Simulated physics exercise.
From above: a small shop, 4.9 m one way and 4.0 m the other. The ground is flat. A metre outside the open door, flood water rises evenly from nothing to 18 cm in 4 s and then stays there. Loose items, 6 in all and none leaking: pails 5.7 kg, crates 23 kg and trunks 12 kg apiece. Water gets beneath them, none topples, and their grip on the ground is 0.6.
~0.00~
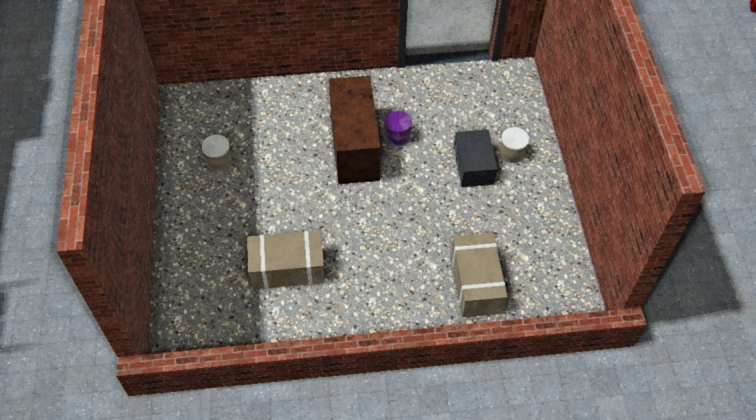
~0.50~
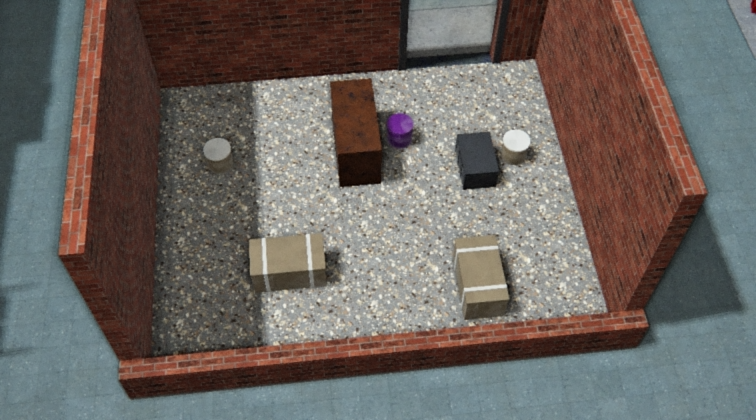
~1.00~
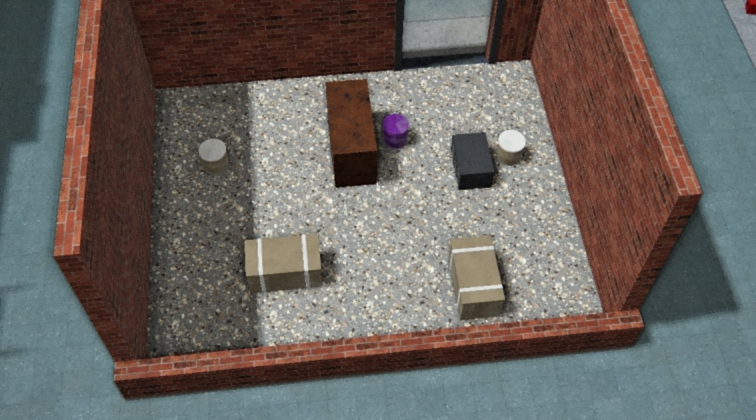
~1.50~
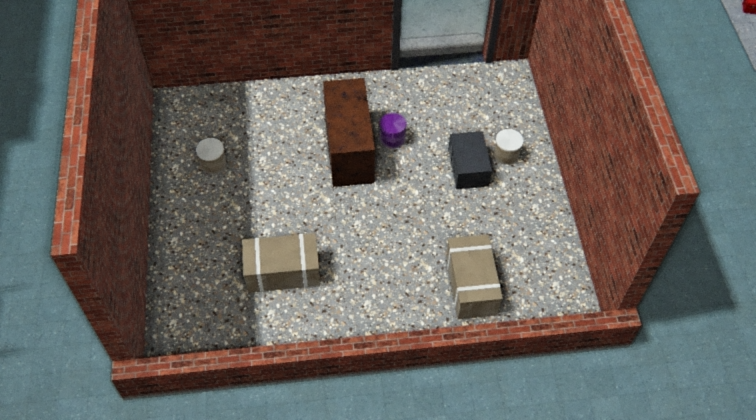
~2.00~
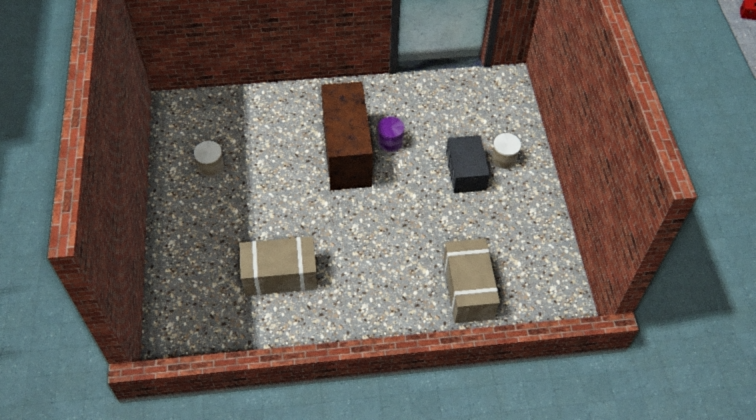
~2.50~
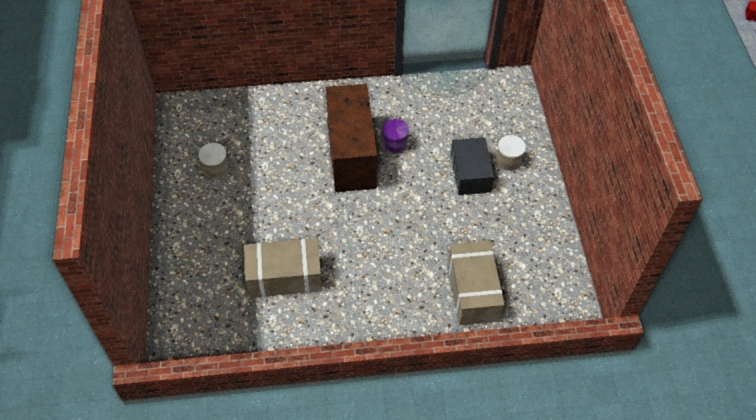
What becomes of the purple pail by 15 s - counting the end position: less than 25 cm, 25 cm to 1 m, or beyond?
Purple pail gets carried off.
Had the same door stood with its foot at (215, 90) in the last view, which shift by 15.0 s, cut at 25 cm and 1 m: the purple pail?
In that case the purple pail barely shifts.
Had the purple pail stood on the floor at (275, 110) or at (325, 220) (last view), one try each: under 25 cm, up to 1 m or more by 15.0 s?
In turn: It barely shifts; it holds its place.
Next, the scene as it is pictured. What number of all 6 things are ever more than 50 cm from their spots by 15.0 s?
I count 5.
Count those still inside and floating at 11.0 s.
1 of them.
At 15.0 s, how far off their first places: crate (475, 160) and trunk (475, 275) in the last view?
In that order: 140 cm, 140 cm.
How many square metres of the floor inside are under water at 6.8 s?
Roughly 11.0 m2.
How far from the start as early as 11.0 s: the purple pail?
Roughly 150 cm by then.
After 3.5 s the purple pail is near (396, 129), 0.0 m from its start, aground; 0 afloat.
After 6.8 s the purple pail is near (389, 222), 1.4 m from its start, aground; 0 afloat.
After 11.0 s the purple pail is near (384, 246), 1.7 m from its start, aground; 1 afloat.
After 15.0 s the purple pail is near (213, 301), 3.1 m from its start, afloat; 5 afloat.
